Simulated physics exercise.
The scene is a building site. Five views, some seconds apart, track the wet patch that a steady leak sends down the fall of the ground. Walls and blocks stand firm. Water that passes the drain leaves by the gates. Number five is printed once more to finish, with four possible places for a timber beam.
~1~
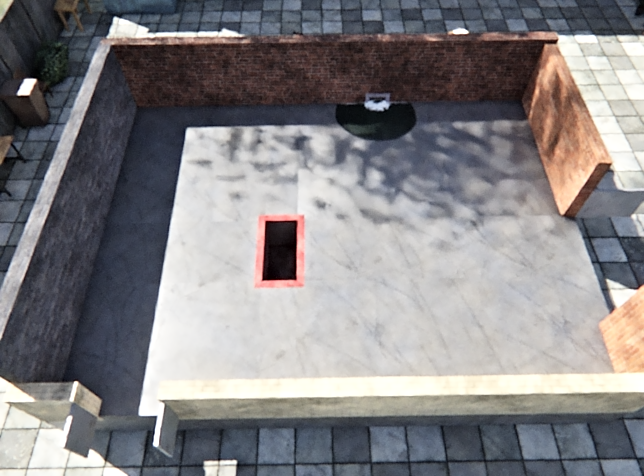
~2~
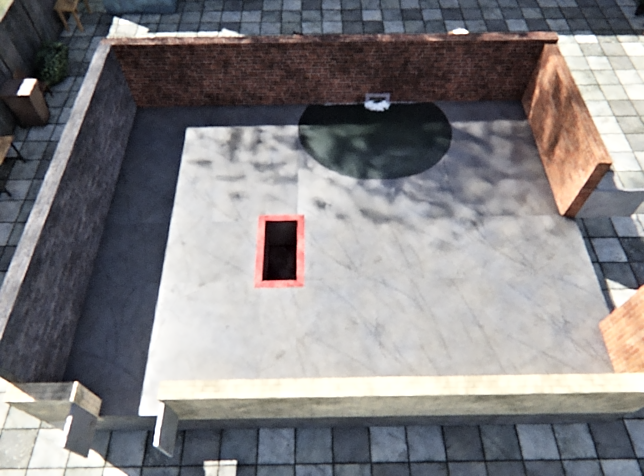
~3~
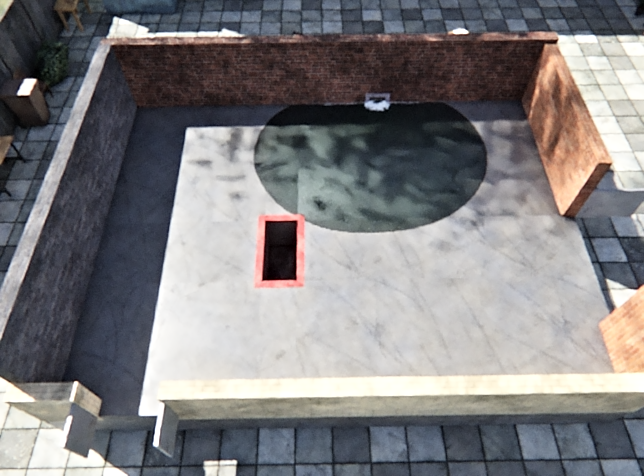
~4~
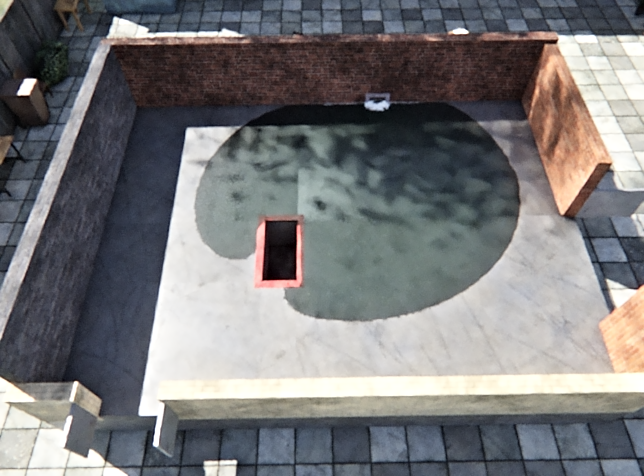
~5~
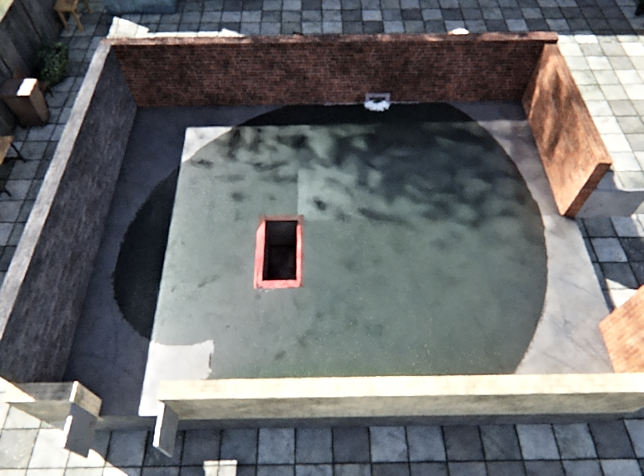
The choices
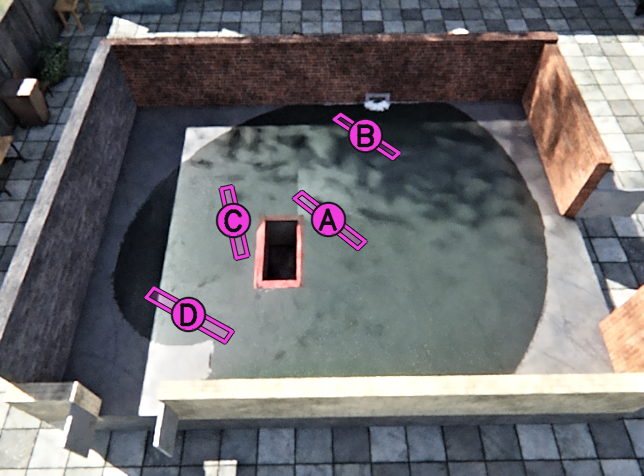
In the video, dark water spreads from an outfall at the back wall across the pale floor of a walled building site, reaching and surrounding a red-edged rectangular gully, then covering most of the ground toward the front wall.
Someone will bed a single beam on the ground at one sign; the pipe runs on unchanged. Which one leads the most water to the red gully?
Spot C.
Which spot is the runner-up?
That would be D.
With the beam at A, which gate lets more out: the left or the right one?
The left gate.
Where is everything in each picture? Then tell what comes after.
Outfall at (377, 99); red gully at (280, 250); open gate at (139, 399); open gate at (579, 267); water covers 3 % of the ground and shows as far out as (343, 127); red gully still dry.
Water covers 11 % of the ground and shows as far out as (411, 174); red gully still dry.
Water covers 24 % of the ground and shows as far out as (312, 219); red gully still dry.
Water covers 43 % of the ground and shows as far out as (350, 315); red gully taking water.
Water covers 66 % of the ground and shows as far out as (138, 323); red gully taking water.
On the marked copy, A from (298, 195) to (361, 244); B from (337, 116) to (395, 155); C from (226, 187) to (242, 256); D from (150, 292) to (228, 336).
For spot A, about 11 % of the stream runs into the red gully, about 84 % out by the gates.
For spot B, about 9 % of the stream runs into the red gully, about 87 % out by the gates.
For spot C, about 34 % of the stream runs into the red gully, about 62 % out by the gates.
For spot D, about 27 % of the stream runs into the red gully, about 70 % out by the gates.
